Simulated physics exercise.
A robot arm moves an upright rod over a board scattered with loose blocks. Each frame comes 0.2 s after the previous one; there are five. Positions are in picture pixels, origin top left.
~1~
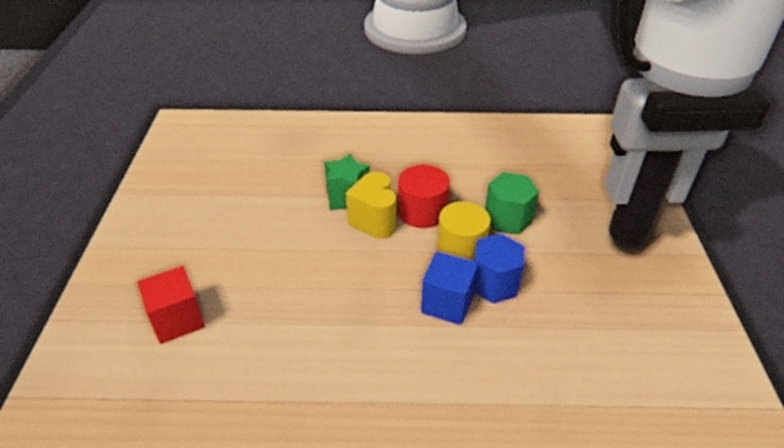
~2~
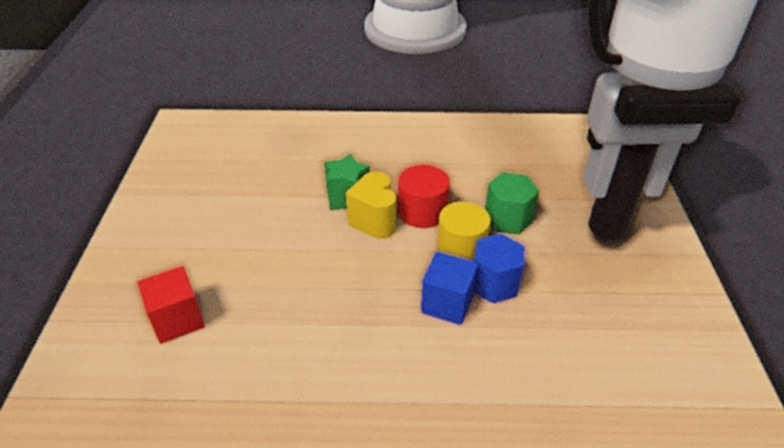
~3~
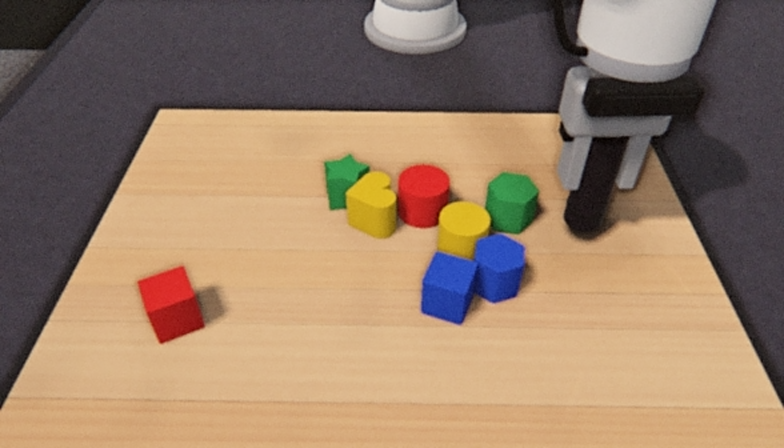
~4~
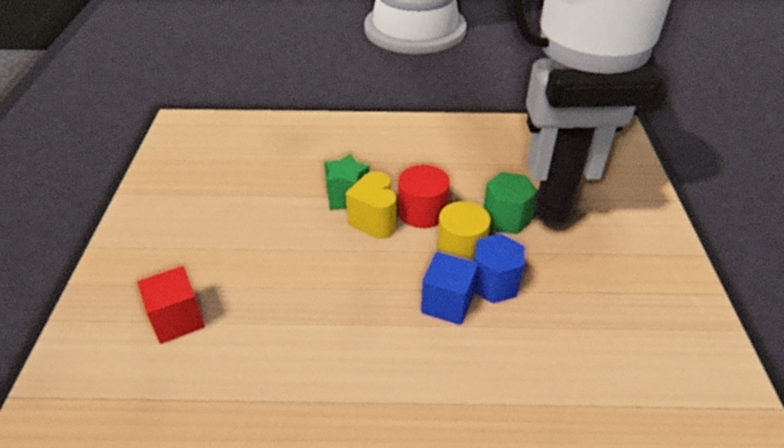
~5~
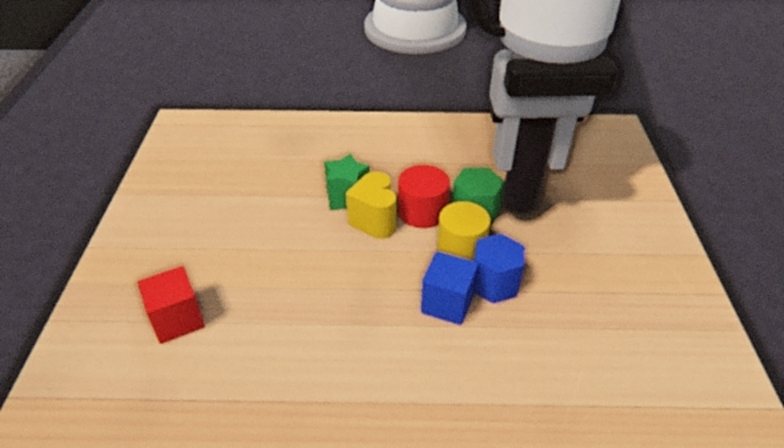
A robot arm moved its upright black rod leftward over a wooden board of colourful blocks, reached the green hexagonal block and pushed it left toward the red disc, while the other blocks stayed still.
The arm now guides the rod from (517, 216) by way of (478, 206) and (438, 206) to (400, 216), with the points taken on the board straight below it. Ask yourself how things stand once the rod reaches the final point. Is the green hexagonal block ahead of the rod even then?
Answer: Yes.
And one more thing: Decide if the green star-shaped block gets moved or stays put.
If the rod follows that path, the green star-shaped block ends up shifted.
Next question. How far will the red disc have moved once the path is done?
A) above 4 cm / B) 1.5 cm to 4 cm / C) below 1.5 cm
It's A.
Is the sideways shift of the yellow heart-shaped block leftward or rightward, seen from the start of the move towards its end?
Answer: Left.
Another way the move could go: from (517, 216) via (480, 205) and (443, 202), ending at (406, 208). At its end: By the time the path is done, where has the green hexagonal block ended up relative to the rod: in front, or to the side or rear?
At that point it is up front.
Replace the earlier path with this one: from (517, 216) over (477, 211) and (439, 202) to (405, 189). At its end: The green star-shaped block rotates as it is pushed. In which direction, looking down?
Turns clockwise.
On the path given first. One third of the way, rod (478, 191); green star-shaped block (336, 166), turned 30° clockwise; yellow heart-shaped block (350, 192); red disc (393, 183); green hexagonal block (440, 178), turned 40° anticlockwise.
Two thirds of the way, rod (438, 191); green star-shaped block (322, 165), turned 80° clockwise; yellow heart-shaped block (312, 202), turned 20° anticlockwise; red disc (352, 187); green hexagonal block (399, 178), turned 45° anticlockwise.
At the end, rod (401, 201); green star-shaped block (311, 165), turned 125° clockwise; yellow heart-shaped block (271, 211), turned 25° anticlockwise; red disc (310, 194); green hexagonal block (360, 185), turned 35° anticlockwise.
